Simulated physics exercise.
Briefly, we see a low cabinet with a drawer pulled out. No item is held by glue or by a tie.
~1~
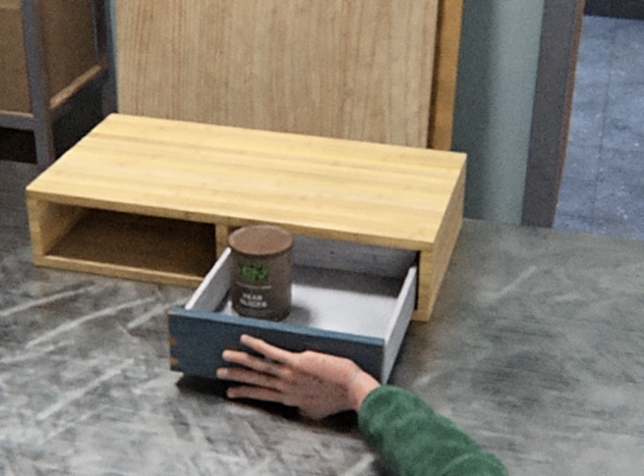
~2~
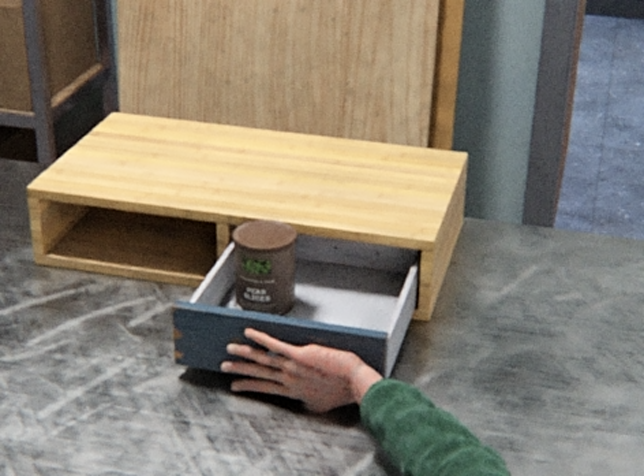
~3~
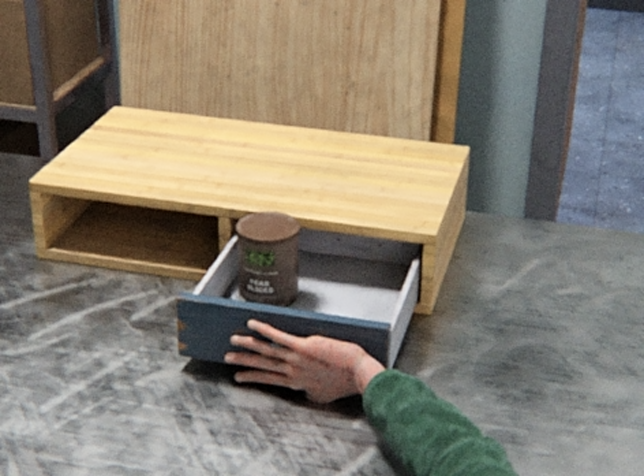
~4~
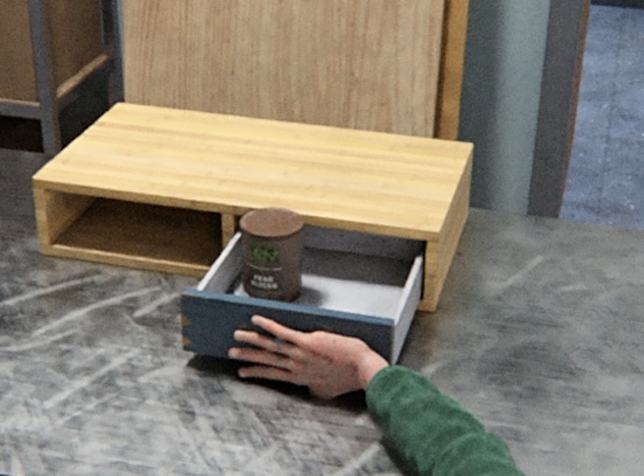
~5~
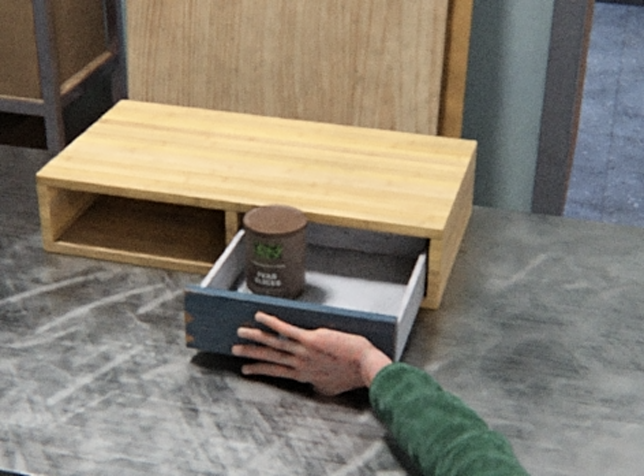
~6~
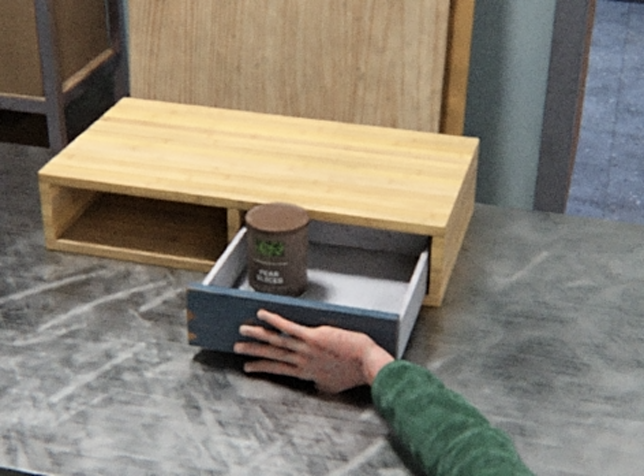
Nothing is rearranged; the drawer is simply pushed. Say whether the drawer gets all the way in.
Result: Drawer blocked partway.
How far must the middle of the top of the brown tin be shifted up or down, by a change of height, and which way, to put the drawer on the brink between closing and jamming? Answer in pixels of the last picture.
20 pixels, down.
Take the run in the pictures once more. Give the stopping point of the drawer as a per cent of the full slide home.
About 55 per cent.
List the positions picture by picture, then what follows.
Drawer (305, 301) wide open; brown tin (261, 277), in the first frame.
Drawer (308, 295) wide open; chest (256, 207), in the second frame.
Drawer (311, 287) wide open; brown tin (268, 263), in the third frame.
Drawer (315, 283) wide open; chest (261, 198), in the fourth frame.
Drawer (318, 280) wide open; brown tin (276, 256), in the fifth frame.
Drawer (320, 277) wide open; chest (267, 193), in the sixth frame.
Then, 0.30 s after the last picture, drawer starting in.
Then, 0.50 s after the last picture, drawer about half in.
At rest, the drawer will not close.
